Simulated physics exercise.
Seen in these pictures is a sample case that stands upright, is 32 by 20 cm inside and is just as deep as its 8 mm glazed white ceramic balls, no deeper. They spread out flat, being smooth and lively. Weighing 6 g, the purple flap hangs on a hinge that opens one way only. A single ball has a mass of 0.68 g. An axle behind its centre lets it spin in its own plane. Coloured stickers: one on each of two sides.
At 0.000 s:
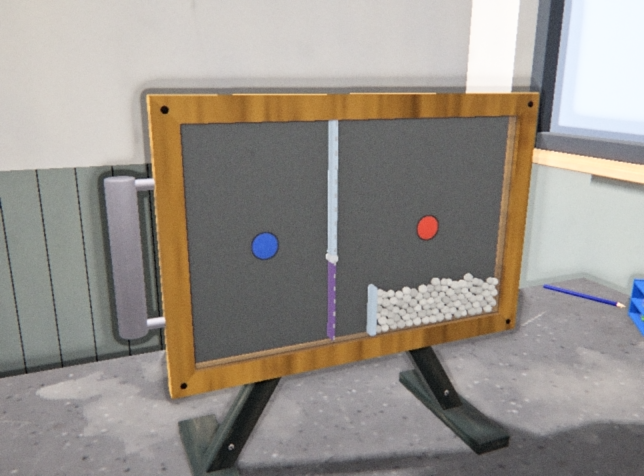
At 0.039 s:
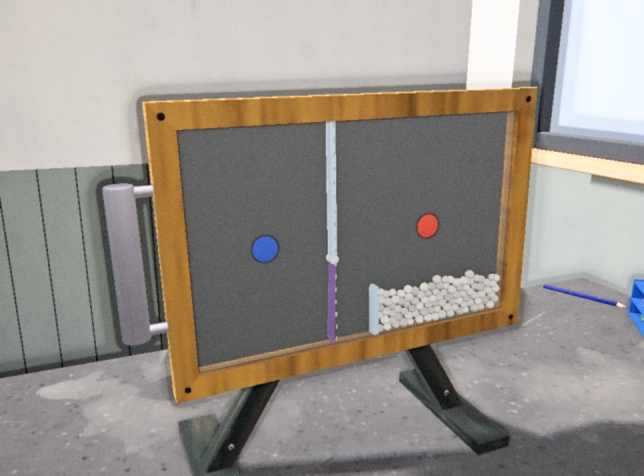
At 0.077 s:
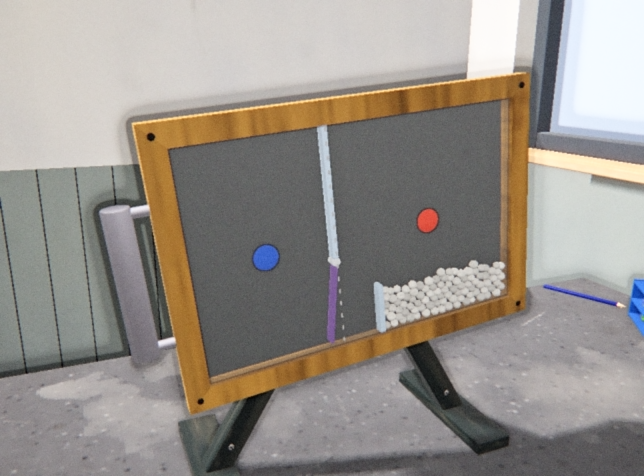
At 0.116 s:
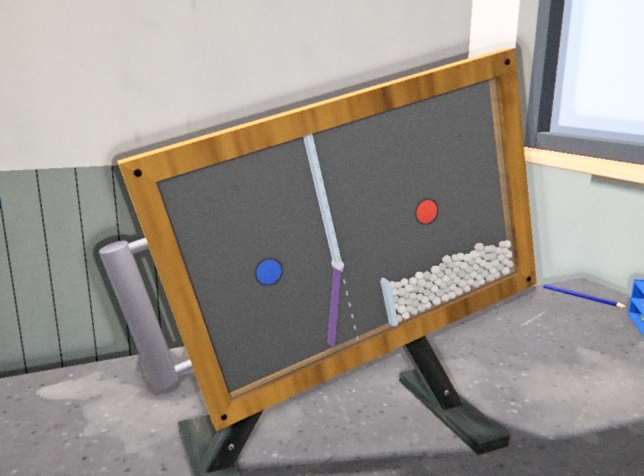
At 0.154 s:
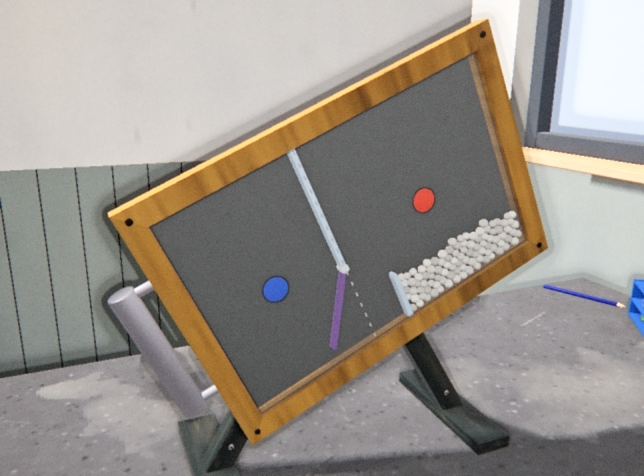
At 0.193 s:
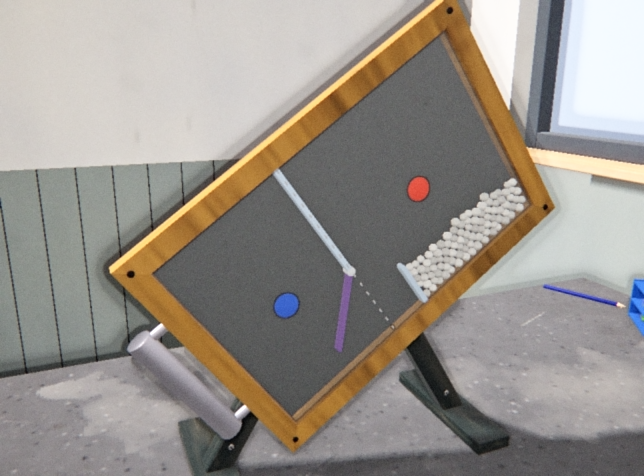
On a grey worktop, a wood-framed panel holding white balls steadily turns anticlockwise.
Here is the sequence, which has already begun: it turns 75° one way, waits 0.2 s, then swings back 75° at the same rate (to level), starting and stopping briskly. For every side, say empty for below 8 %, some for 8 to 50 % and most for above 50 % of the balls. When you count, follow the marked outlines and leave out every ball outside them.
The red ends up in the middle band, and the blue ends up in the top band.
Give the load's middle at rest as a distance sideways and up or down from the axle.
Some 3 cm left and 9 cm below.
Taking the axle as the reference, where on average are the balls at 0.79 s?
Right: About 1 cm; below: About 8 cm.
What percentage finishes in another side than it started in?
About 55 in a hundred.
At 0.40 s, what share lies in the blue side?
I'd say close to 0 in a hundred.
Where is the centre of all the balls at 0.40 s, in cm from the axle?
8 cm right, 4 cm above.
After 0.40 s, it stands 75° anticlockwise; the balls' middle is 8 cm right of and 4 cm above the centre; red 100 %; purple flap open 55°.
After 0.79 s, it stands 39° anticlockwise; the balls' middle is 1 cm right of and 8 cm below the centre; red 60 %, blue 40 %; purple flap open 49°.
After 0.99 s, it stands level; the balls' middle is 5 cm left of and 8 cm below the centre; red 50 %, blue 50 %; purple flap open 31°.
All still by 2.0 s, it stands level; red 45 %, blue 55 %; purple flap open 26°.
